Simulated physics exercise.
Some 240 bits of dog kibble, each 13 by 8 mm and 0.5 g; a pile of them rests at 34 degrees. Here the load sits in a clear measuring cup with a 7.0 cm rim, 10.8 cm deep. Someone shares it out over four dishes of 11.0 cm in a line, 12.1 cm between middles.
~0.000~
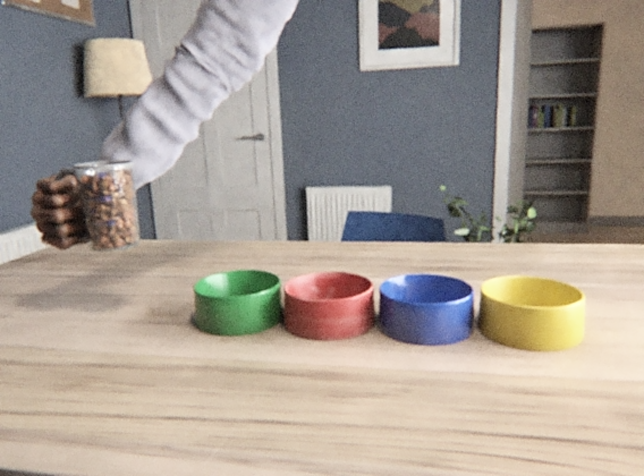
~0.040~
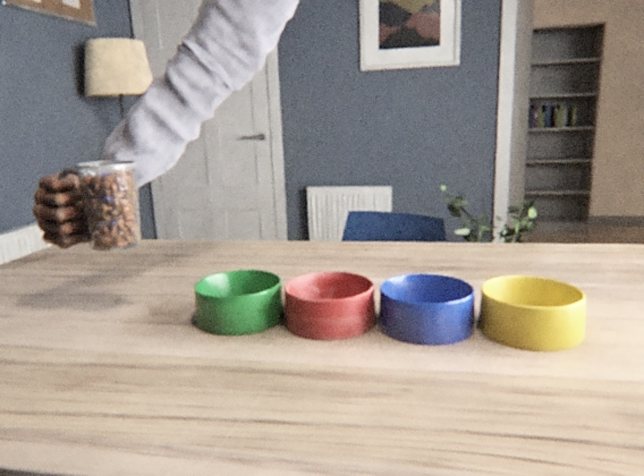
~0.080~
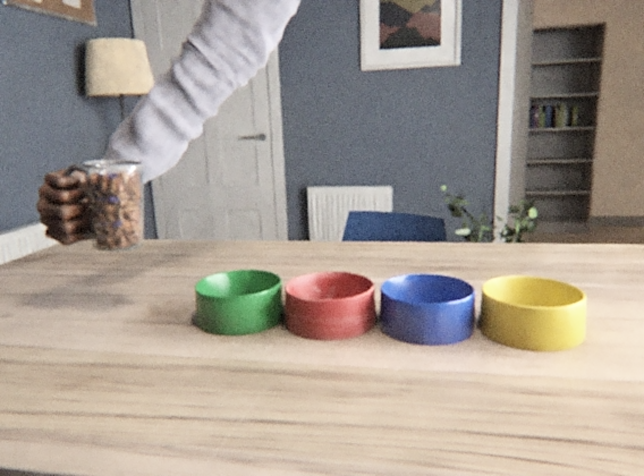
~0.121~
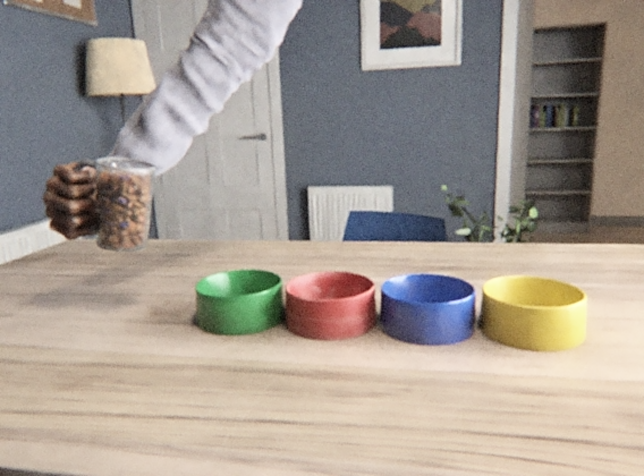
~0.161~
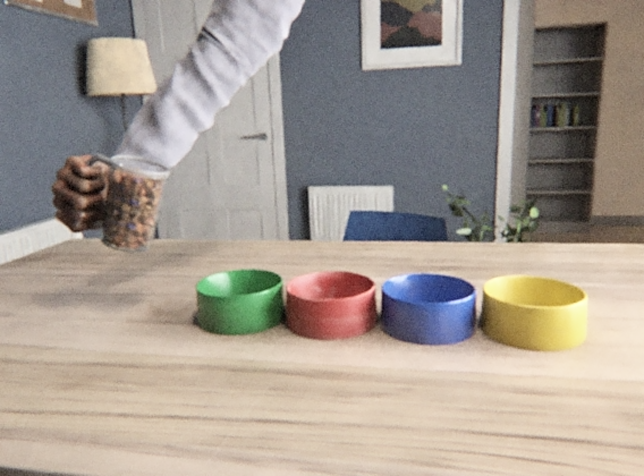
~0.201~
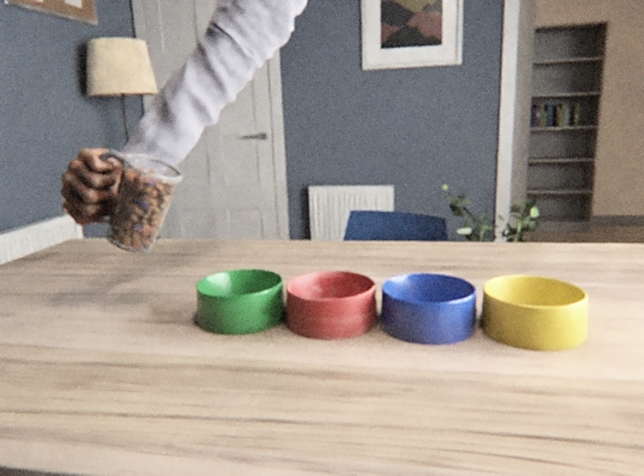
A hand held a clear cup of brown kibble above a wooden table, left of a row of green, red, blue and yellow bowls, then moved it slightly right while tilting it rightward.
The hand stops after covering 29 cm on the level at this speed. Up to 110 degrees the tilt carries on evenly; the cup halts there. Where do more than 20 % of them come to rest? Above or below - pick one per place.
Red: Above; blue: Above; green: Below; yellow: Below; counter: Below.
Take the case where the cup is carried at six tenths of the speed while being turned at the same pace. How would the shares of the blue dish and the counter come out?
Shares - blue 10, counter 10.
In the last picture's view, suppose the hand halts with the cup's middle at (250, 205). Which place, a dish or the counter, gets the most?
Red.
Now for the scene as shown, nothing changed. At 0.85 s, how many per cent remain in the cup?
About 70 %.
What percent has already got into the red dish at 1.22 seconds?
Near 30 per cent so far.
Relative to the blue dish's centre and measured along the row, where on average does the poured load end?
About 5 cm to its left-hand side.
After 0.59 s, tilt 97 degrees; cup holds 100 %.
Then, at 0.85 s, tilt 110 degrees; cup holds 70 %, red 25 %.
After 1.22 s, tilt 110 degrees; cup holds 25 %, red 30 %, blue 35 %.
By 2.8 s all is still; red 35 %, blue 50 %, green 0 %, yellow 0 %, counter 10 %, cup 5 %.
